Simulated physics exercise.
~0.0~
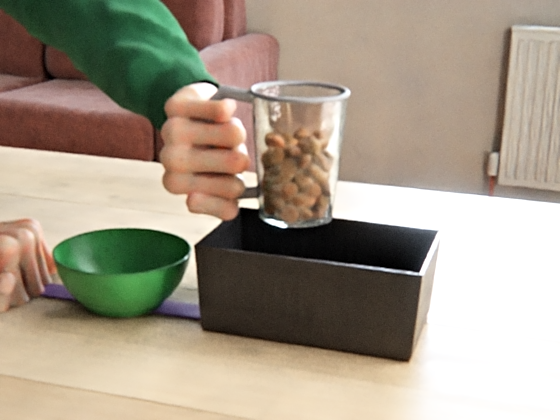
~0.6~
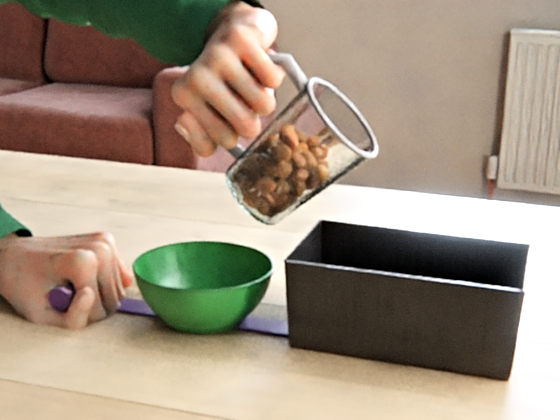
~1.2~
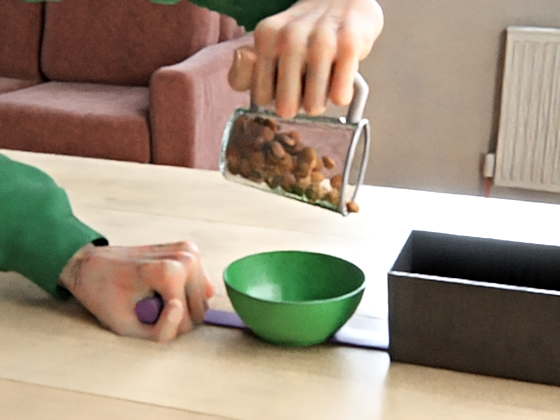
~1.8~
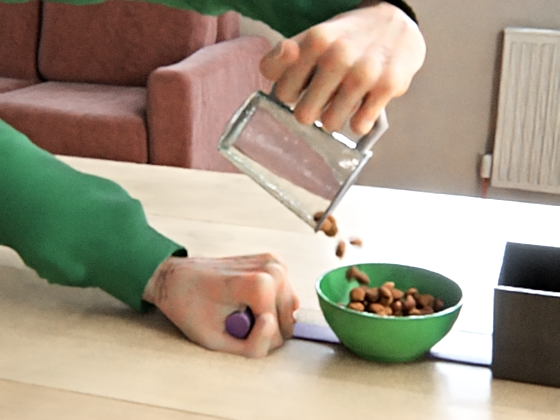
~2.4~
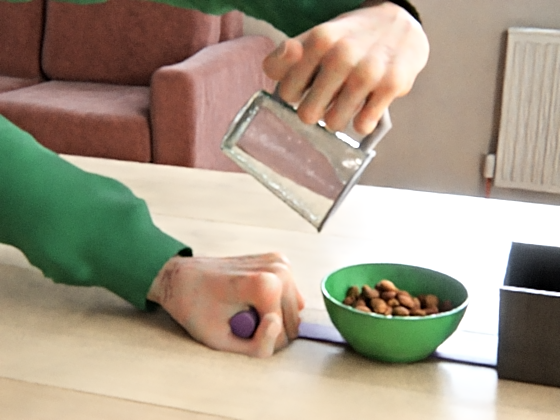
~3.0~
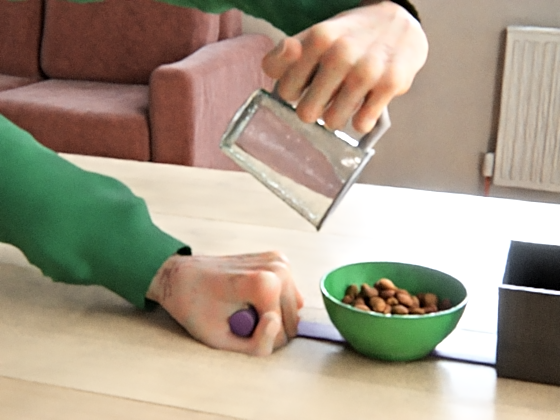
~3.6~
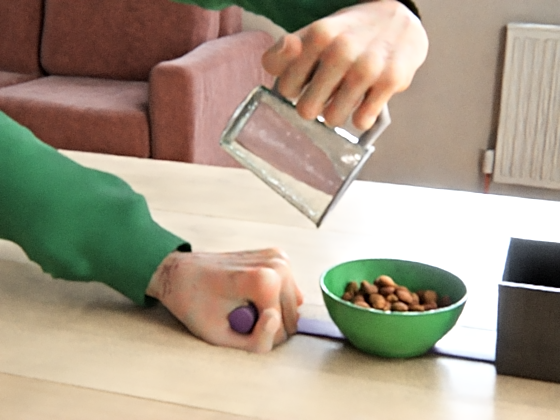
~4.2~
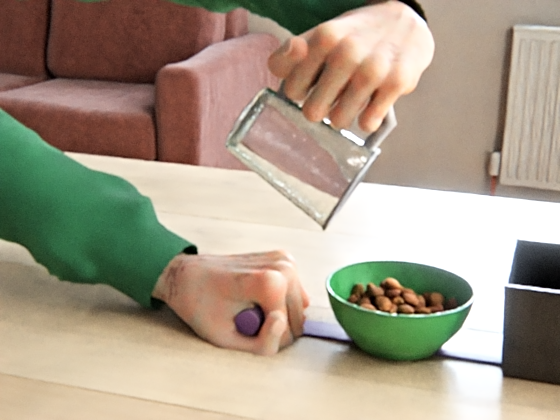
Brown kibble tumbled from a clear cup into a green bowl as one hand tipped it over, while the other slid the bowl and a black tin to the right on a purple strip, then both hands stopped with all the kibble in the bowl.
